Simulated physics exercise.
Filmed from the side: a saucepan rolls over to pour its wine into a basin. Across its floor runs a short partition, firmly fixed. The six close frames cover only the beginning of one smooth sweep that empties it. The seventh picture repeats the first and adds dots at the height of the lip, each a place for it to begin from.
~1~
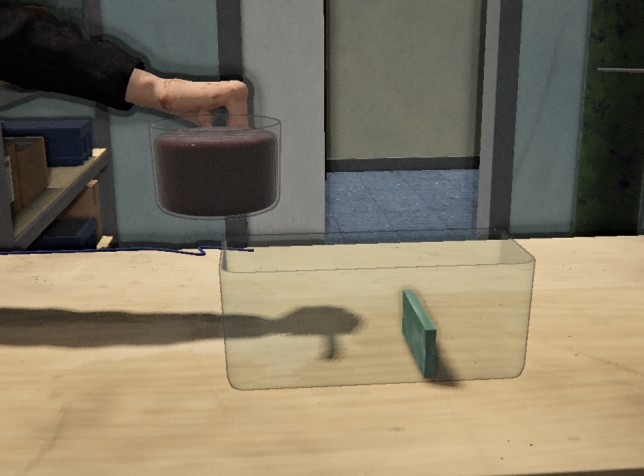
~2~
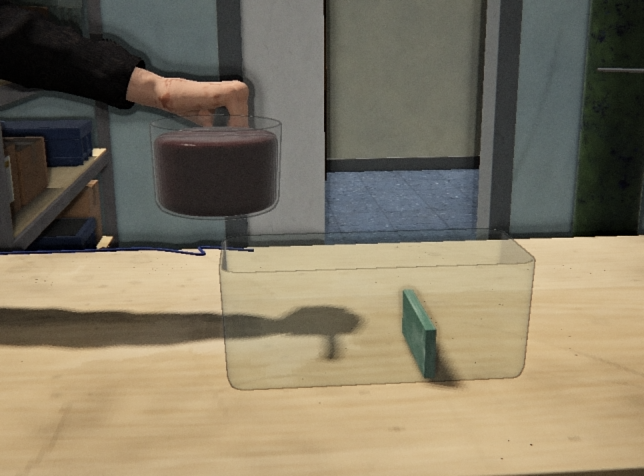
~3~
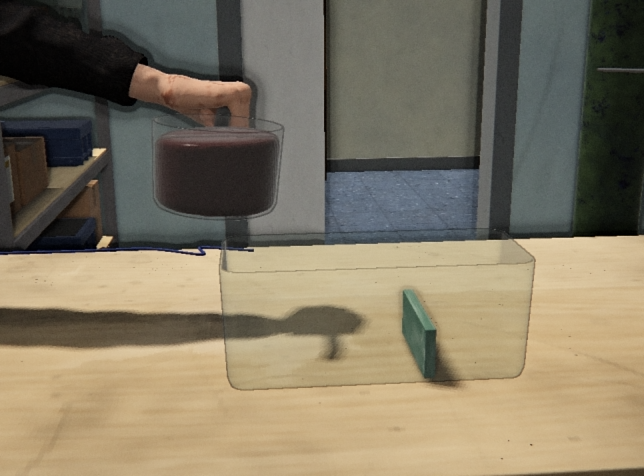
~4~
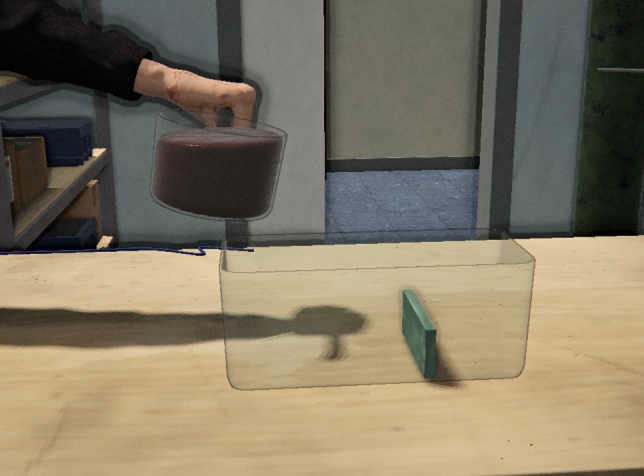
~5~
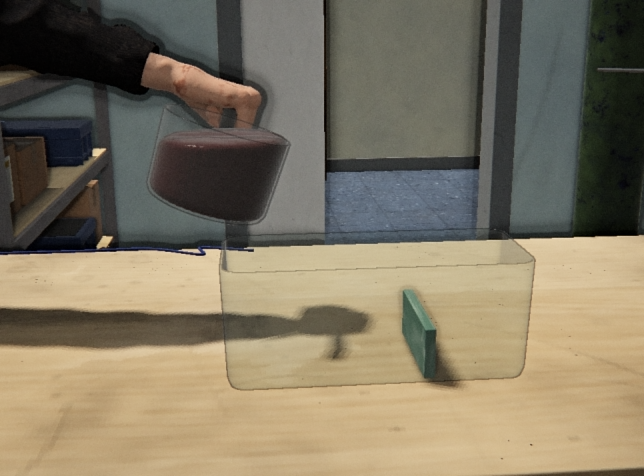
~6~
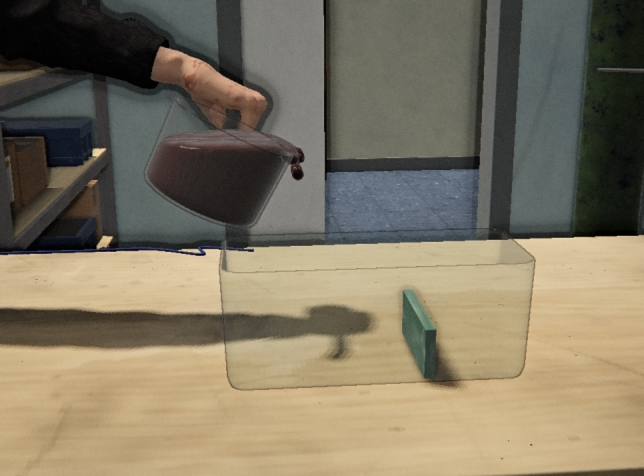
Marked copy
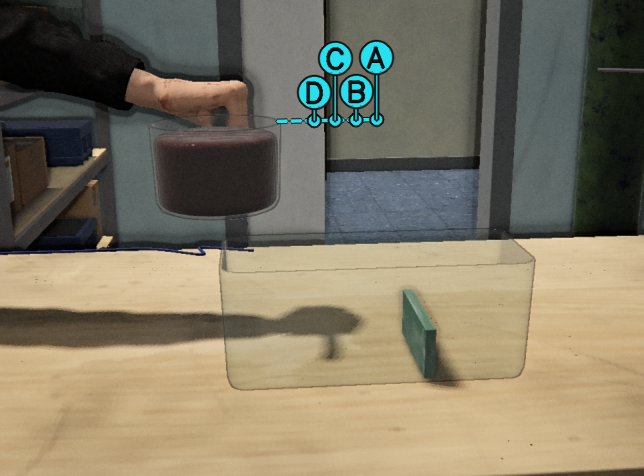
At first, a hand holds a clear container of dark wine upright above the left end of an empty transparent basin with a short green partition on its floor. The hand then tilts the container gradually to the right, until a little wine slips over its lip.
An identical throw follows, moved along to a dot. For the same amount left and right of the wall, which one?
The answer is spot B.
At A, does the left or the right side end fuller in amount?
The right side.
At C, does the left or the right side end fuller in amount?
The left side.
In cyan, A at (376, 119); B at (356, 119); C at (335, 120); D at (314, 120).
With A, about 26 % ends left of the wall and 74 % right of it.
With B, about 47 % ends left of the wall and 52 % right of it.
With C, about 80 % ends left of the wall and 20 % right of it.
With D, about 99 % ends left of the wall and 1 % right of it.
